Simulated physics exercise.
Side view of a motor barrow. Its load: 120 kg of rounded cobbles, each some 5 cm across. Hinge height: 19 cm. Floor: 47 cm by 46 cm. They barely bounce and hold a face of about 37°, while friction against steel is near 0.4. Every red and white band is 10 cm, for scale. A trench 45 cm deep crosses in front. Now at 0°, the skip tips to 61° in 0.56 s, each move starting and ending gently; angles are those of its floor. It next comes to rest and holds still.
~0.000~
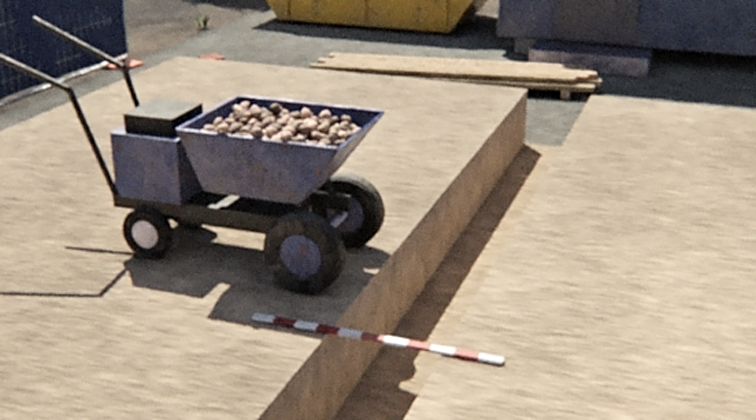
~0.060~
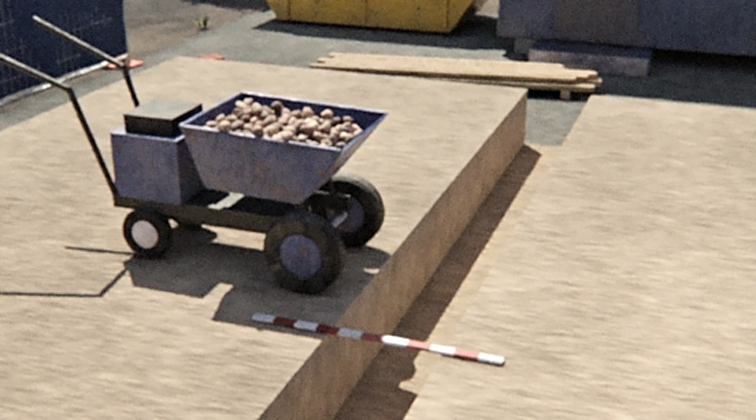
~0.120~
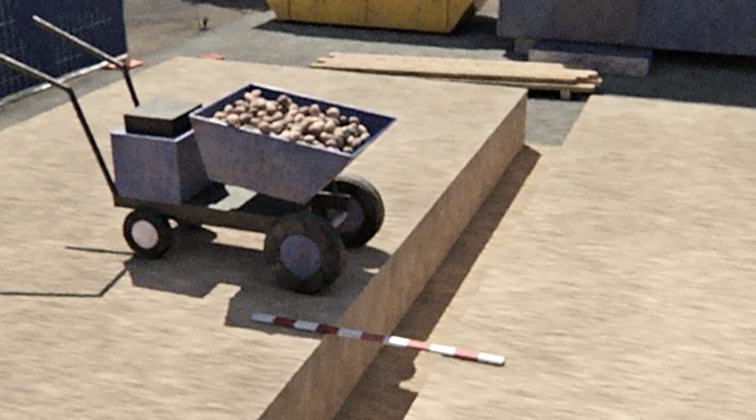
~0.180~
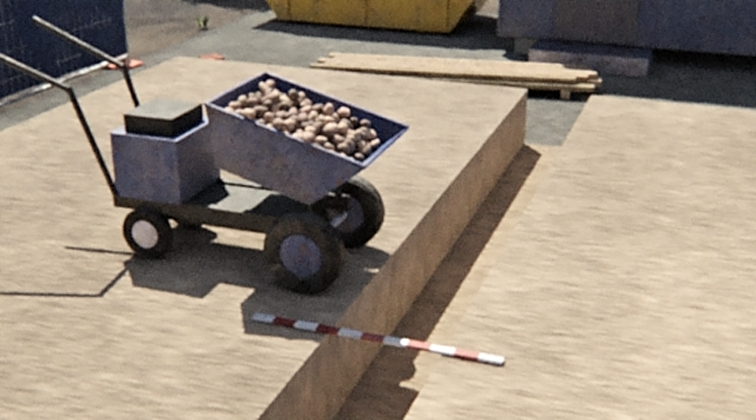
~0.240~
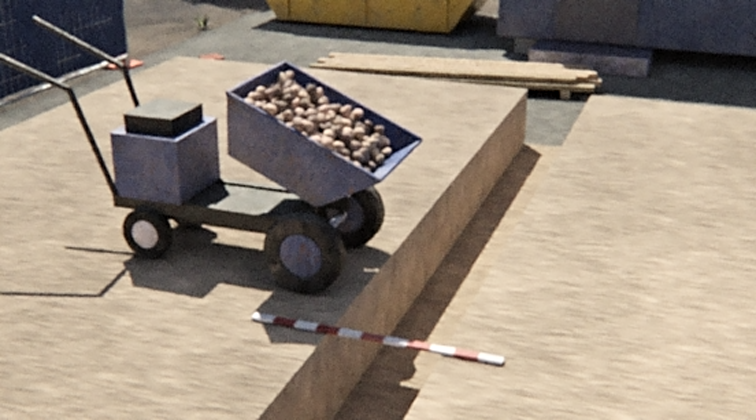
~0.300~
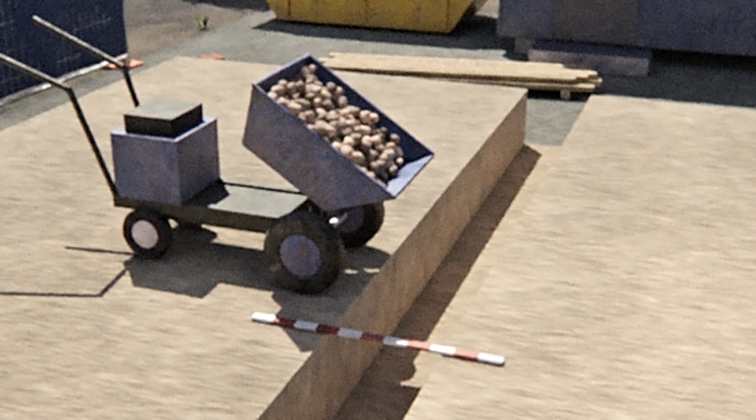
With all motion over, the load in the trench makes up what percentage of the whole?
It makes up about 36 percent of the whole load.
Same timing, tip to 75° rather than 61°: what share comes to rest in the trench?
Roughly 45%.
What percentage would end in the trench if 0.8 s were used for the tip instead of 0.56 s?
With that timing, about 45 per cent.
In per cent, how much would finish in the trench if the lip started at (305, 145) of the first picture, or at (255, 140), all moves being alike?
Result: Close to 55 then close to 75 per cent.
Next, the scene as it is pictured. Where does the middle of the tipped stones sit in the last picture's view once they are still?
Resting centre: About (494, 289).
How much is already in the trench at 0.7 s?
Some 10 per cent.
After 0.4 s the floor is at 51°; 100 % in the skip; the foremost stones are at (410, 201).
After 0.7 s the floor is at 61°; 85 % in the skip, 11 % in the trench, 4 % past the trench; the foremost stones are at (490, 272).
After 1.0 s the floor is at 61°; 42 % in the skip, 15 % in the trench, 43 % past the trench; the foremost stones are at (652, 313).
After 3.0 s the floor is at 61°; 21 % in the skip, 36 % in the trench, 43 % past the trench; the foremost stones are past the picture's edge.
